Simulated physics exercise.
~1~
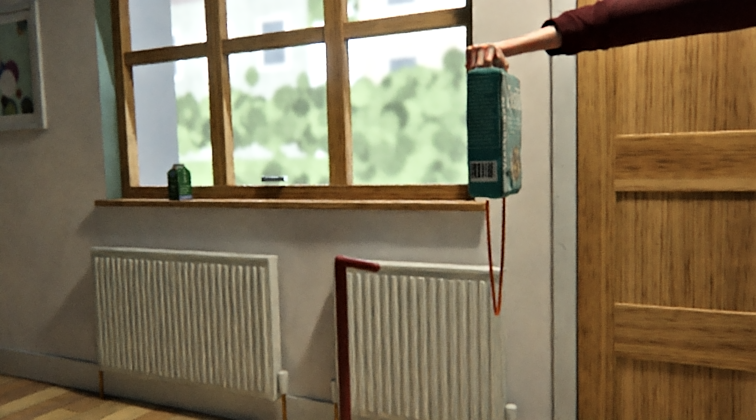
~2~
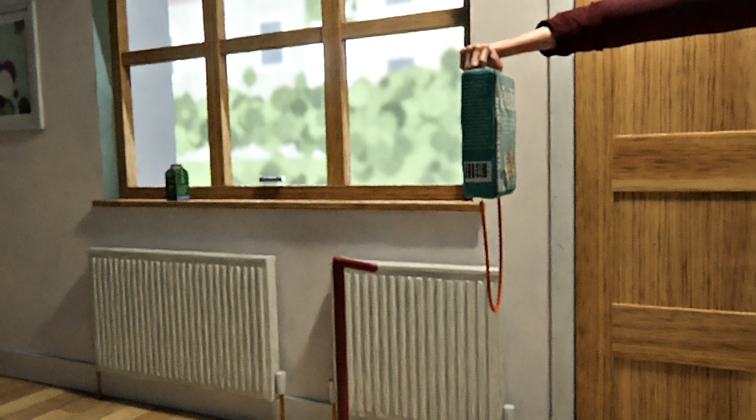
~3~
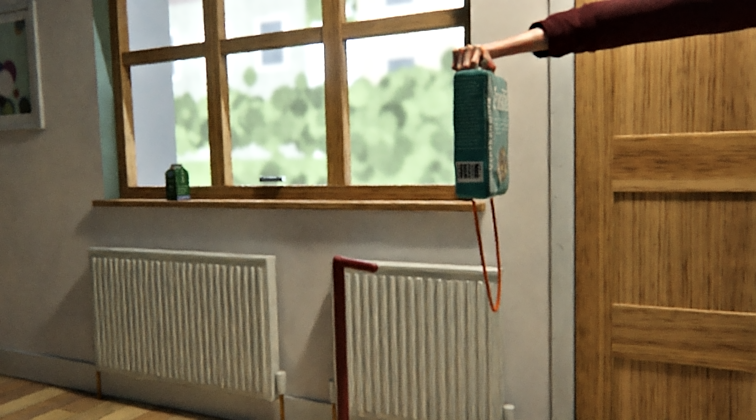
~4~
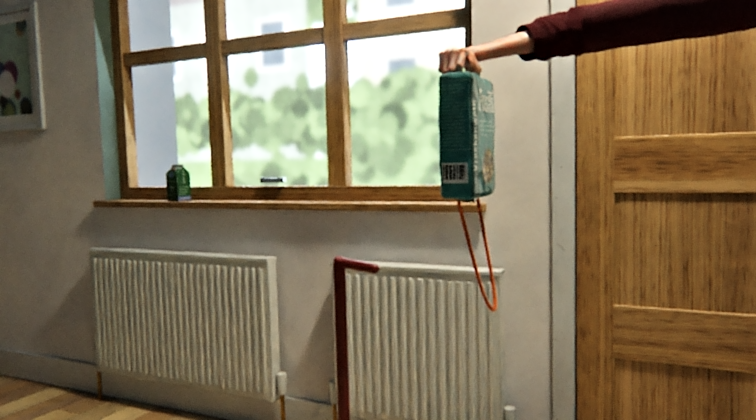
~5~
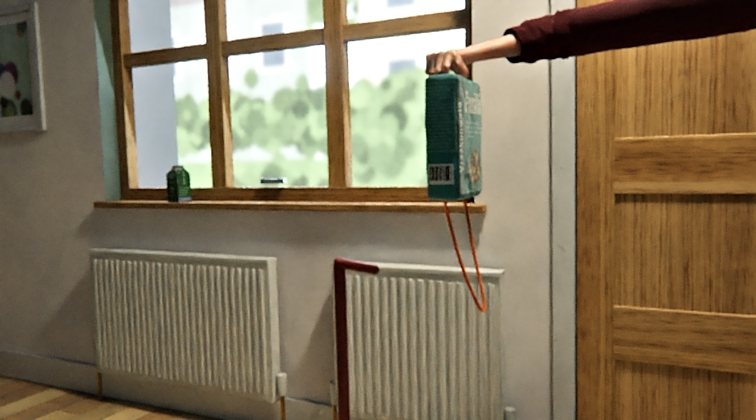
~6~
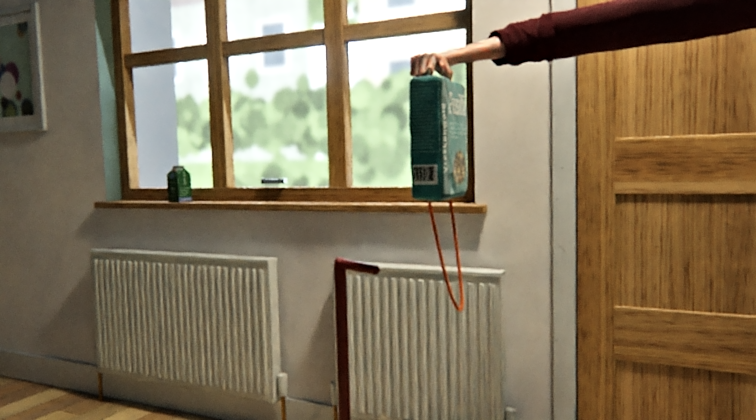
A turquoise sack with a trailing orange-red loop hangs from a hand reaching in from the right, beside a wooden-framed window. The arm moves the sack steadily a short way left in front of the sill, and the dangling loop shifts left with it, ending above the right-hand radiator.
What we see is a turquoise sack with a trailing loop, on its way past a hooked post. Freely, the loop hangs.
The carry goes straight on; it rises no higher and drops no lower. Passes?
No.
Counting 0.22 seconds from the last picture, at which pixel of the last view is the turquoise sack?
Approximately at (411, 141) in the last view.
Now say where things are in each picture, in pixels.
The first frame shows turquoise sack (495, 135); hook tip (375, 267).
The second frame shows turquoise sack (490, 136); bottom of the loop (496, 310).
The third frame shows turquoise sack (482, 136).
The fourth frame shows turquoise sack (468, 137); bottom of the loop (495, 309).
The fifth frame shows turquoise sack (455, 139).
The sixth frame shows turquoise sack (439, 140); bottom of the loop (461, 309); hook tip (375, 270); hook points towards it, loop hangs below the hook.
Then, 0.22 s after the last picture, sack nearing the post near (411, 141).
Then, 0.72 s after the last picture, sack over the post near (351, 143).
Then, 1.20 s after the last picture, sack past the post near (299, 145).
At rest, sack past the post near (276, 146); loop tight round the post, hand stopped. The turquoise sack is jerked back by its loop.
